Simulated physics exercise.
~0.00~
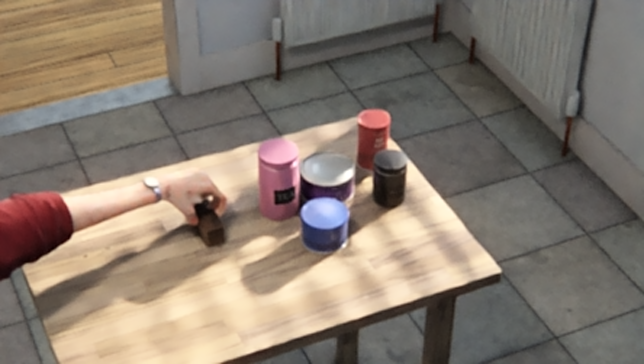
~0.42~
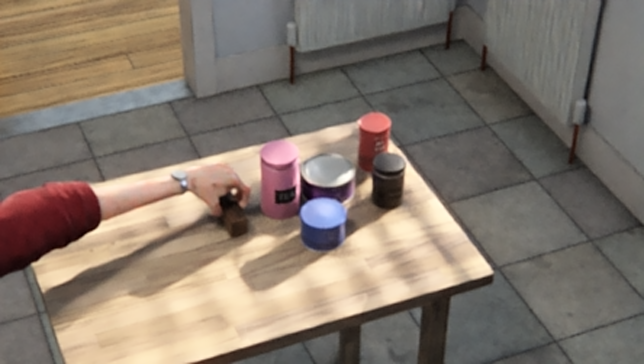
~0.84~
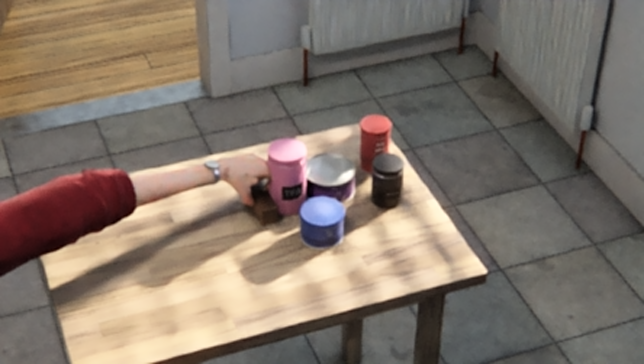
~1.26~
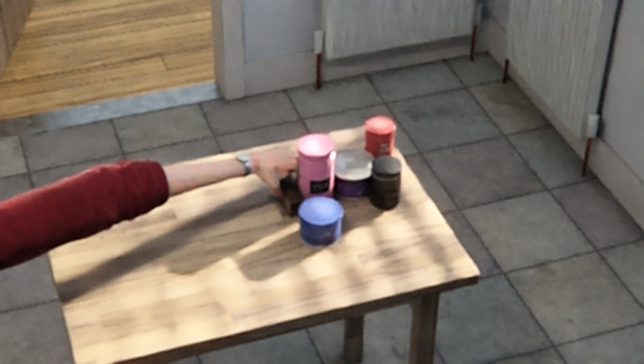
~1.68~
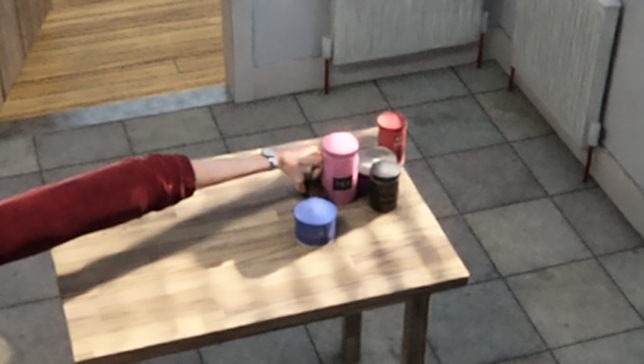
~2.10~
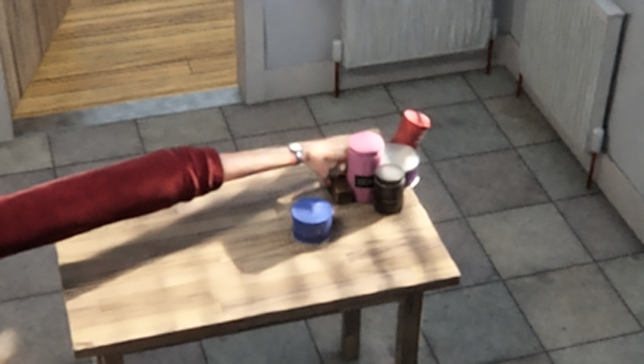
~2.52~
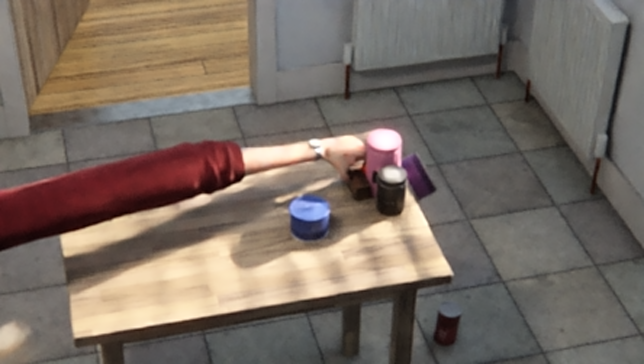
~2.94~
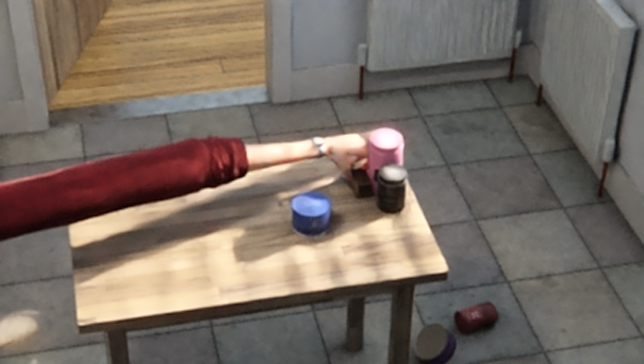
On a wooden table in a grey-tiled room, a hand slides a dark block rightward into a cluster of containers, pushing a pink jar along until a red tin and then a purple tub fall to the floor, while the pink, black and blue containers remain on the table.
